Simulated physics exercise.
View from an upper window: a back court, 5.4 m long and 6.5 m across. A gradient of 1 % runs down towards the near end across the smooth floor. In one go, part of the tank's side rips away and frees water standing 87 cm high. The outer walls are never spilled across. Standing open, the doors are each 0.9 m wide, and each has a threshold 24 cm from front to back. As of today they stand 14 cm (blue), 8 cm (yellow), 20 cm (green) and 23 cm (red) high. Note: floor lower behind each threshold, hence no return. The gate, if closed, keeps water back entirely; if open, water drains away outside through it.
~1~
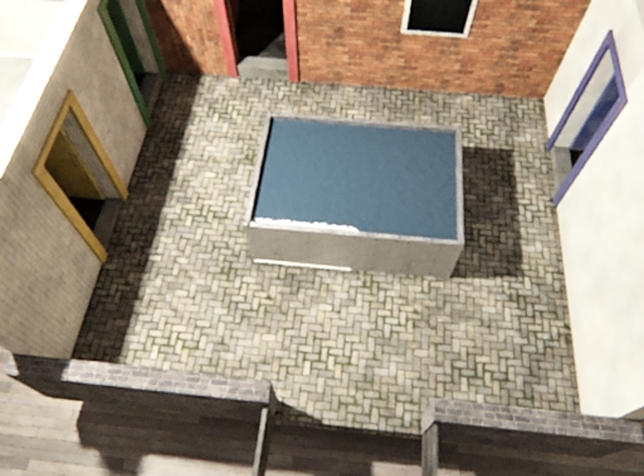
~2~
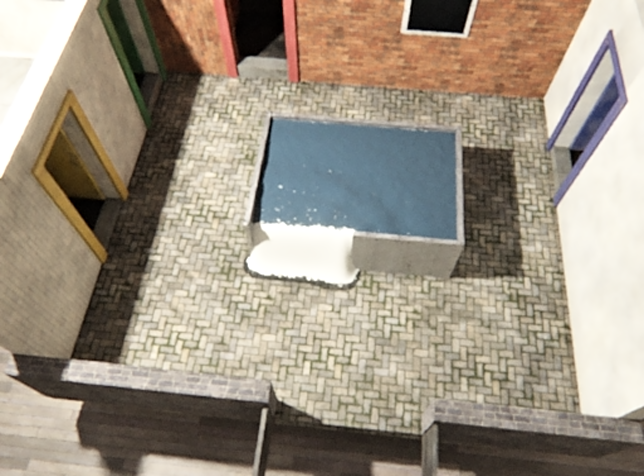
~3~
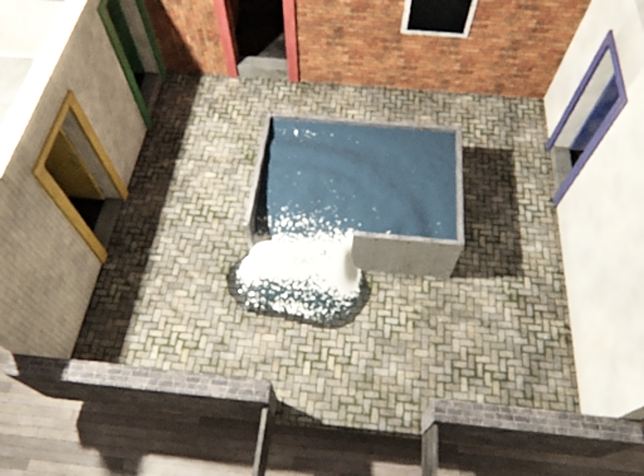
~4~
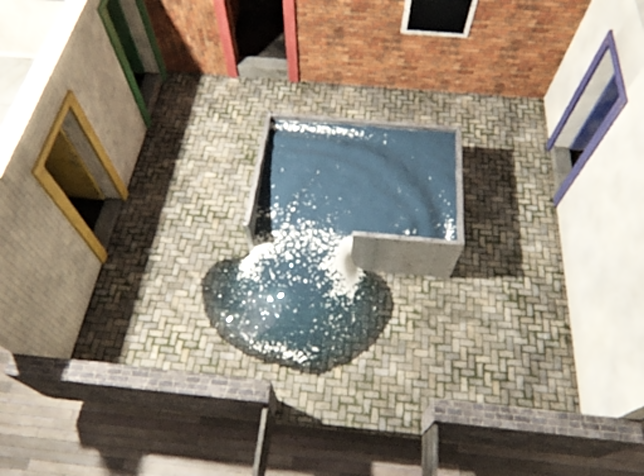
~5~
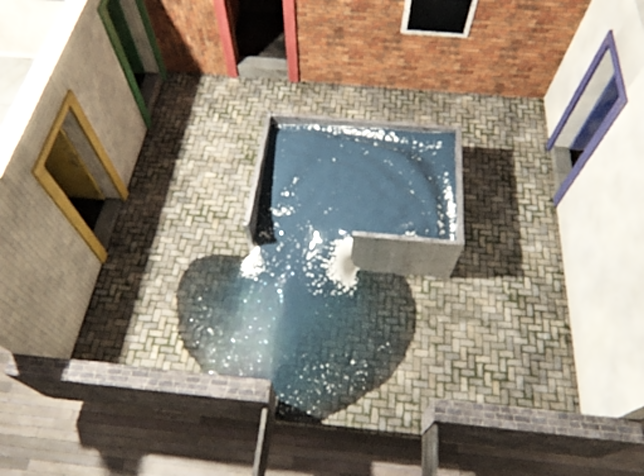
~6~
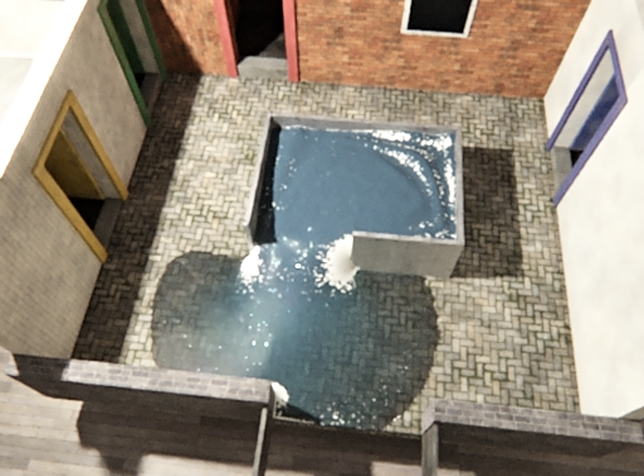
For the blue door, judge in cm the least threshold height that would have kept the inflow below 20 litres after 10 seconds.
A threshold of about 8 cm.
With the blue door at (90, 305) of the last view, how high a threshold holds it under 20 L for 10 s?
It needs about 31 cm.
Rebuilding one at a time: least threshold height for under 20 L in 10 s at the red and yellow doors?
You'd want about 14.5 centimetres at red and about 8.0 centimetres at yellow.
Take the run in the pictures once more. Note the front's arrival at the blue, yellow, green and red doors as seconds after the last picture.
Reading them off: Blue 5.5 s, then yellow 1.3 s, then green 2.2 s, then red 2.6 s.
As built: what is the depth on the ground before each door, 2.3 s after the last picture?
Door by door, in centimetres - blue 0, yellow 12, green 4, red 0.
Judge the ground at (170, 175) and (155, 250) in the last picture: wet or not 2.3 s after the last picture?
First soaked, then soaked.
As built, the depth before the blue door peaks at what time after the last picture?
Approximately 6.5 s.
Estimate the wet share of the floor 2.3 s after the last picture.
Roughly 50 percent.
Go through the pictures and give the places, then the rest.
In the first frame, still water, 87 cm deep, in the tank at (358, 177); the blue door at (579, 131) is dry.
In the second frame, the gap is at (303, 251), the front 0.3 m out at (326, 284); the back of the tank holds 87 cm.
In the third frame, the front is at (309, 319), 0.9 m from the gap at (303, 252); 1.2 m2 of floor is wet, 86 cm left at the back.
In the fourth frame, the gap is at (303, 253), the front 1.5 m out at (303, 367); the back of the tank holds 80 cm.
In the fifth frame, the front is at a hidden place, 2.2 m from the gap at (303, 253); 5.0 m2 of floor is wet, 74 cm left at the back.
In the sixth frame, the front is at a hidden place, 2.2 m from the gap at (303, 252); 6.4 m2 of floor is wet, 76 cm left at the back; the blue door at (579, 131), 4.1 m from the gap, is still 2.9 m from the nearest water.
Then, 0.7 s after the last picture water covers 25 % of the floor, deepest (55 cm) near (246, 395); it has not reached the blue door.
Then, 2.3 s after the last picture water covers 50 % of the floor, deepest (42 cm) near (66, 375); it has not reached the blue door.
Then, 9.3 s after the last picture water covers 95 % of the floor, deepest (12 cm) near (551, 158); 11 cm at the blue door, 0 litres in over its 14 cm threshold.
At the blue door as built, the water peaked near 12 cm, 6.5 s after the last picture.
With a threshold of 7 cm, 30 litres would have come in within the 10 s; with 9.5 cm, 10 litres. So under 20 litres takes about 8 cm.
